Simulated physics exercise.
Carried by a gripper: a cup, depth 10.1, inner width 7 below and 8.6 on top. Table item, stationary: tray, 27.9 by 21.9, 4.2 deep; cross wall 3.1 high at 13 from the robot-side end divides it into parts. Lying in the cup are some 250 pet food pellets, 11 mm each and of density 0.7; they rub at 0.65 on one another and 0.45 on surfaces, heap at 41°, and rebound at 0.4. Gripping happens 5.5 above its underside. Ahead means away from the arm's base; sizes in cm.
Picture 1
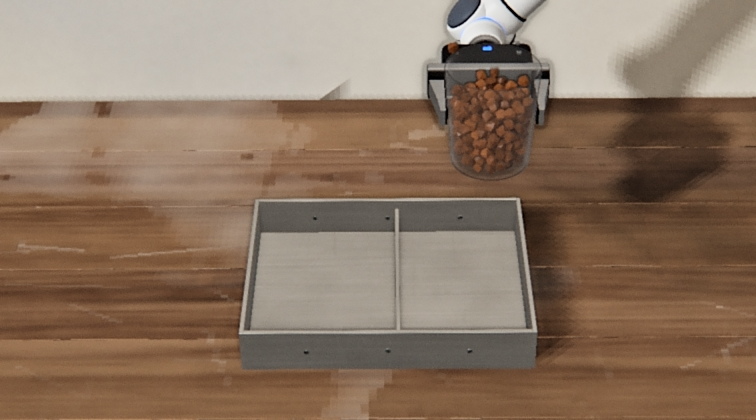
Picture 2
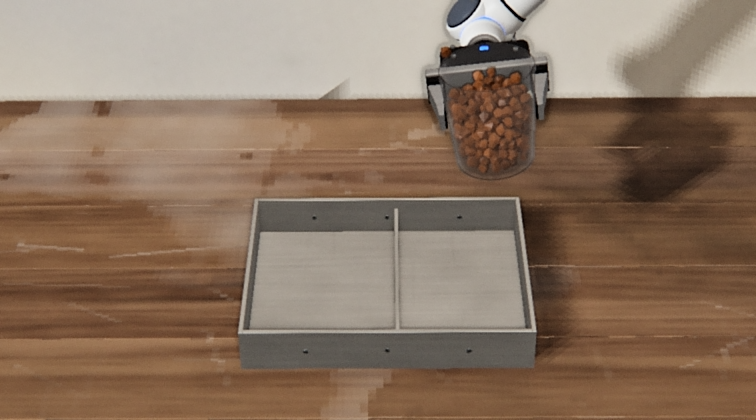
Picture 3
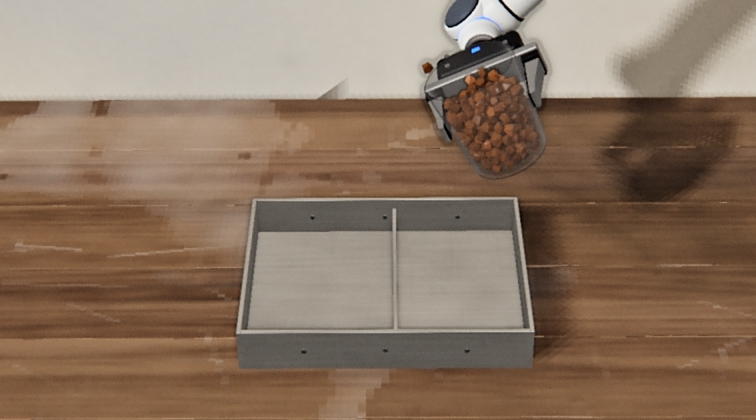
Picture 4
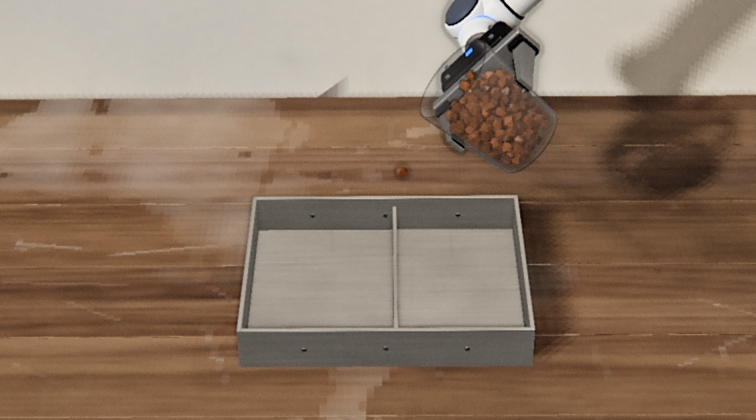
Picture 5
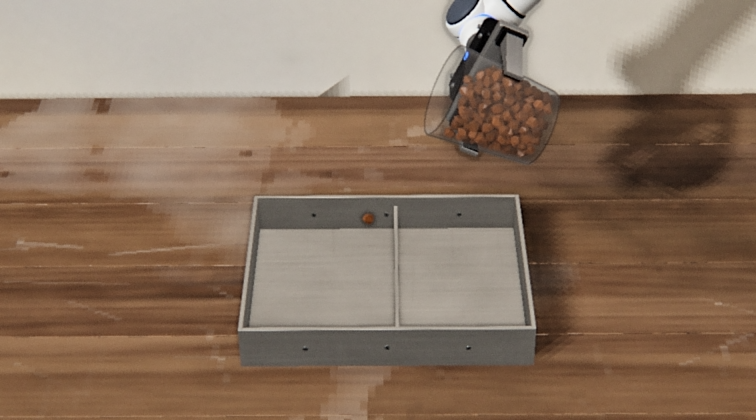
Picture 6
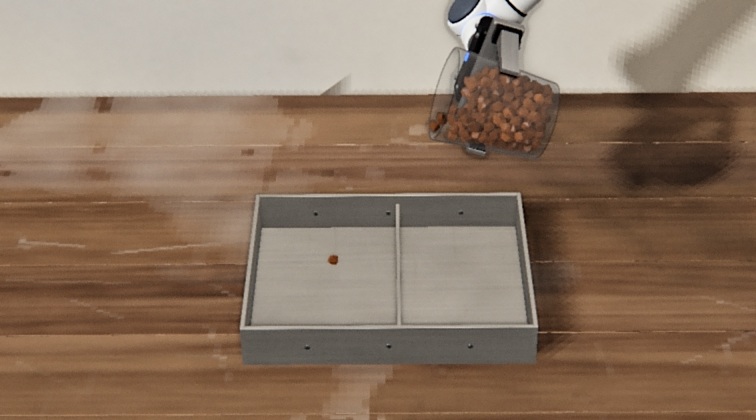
Above a divided gray tray, a gripper tilts a clear cup of brown pellets leftward, dropping one.
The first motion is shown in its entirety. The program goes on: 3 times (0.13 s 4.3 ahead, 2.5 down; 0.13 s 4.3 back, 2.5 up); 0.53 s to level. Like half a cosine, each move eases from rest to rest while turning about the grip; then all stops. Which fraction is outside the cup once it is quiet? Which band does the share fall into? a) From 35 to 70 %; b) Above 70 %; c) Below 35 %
Answer: C.
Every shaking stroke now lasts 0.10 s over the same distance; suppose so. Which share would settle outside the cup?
The share would be near 35 %.
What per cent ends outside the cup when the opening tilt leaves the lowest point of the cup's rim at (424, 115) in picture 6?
Around 0 per cent of it.
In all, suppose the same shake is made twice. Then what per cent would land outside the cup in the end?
I'd expect close to 15 per cent then.
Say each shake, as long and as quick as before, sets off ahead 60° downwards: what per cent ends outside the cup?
It comes to around 5 percent.
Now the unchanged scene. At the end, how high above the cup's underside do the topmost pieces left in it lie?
Top of the fill: Near 9.5 cm.
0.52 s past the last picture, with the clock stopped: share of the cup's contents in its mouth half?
Near 40 %.
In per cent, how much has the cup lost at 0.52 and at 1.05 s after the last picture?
Estimates in order: Close to 15, close to 20.
Then, 0.52 s after the last picture, tilted 72° forward, highest piece 24 above the table; 208 in the cup, 21 in the far-side part, 2 in the robot-side part, 15 in flight or on a rim.
Then, 1.05 s after the last picture, tilted 35° forward, highest piece 25 above the table; 194 in the cup, 36 in the far-side part, 15 in the robot-side part, 1 on the table or floor.
Then, 1.51 s after the last picture, level, highest piece 27 above the table; 194 in the cup, 36 in the far-side part, 15 in the robot-side part, 1 on the table or floor.
Then, 2.56 s after the last picture, level, highest piece 27 above the table; 194 in the cup, 36 in the far-side part, 15 in the robot-side part, 1 on the table or floor.
Final count, 194 in the cup, 36 in the far-side part, 15 in the robot-side part, 1 on the table or floor. That is 21 % outside the cup.
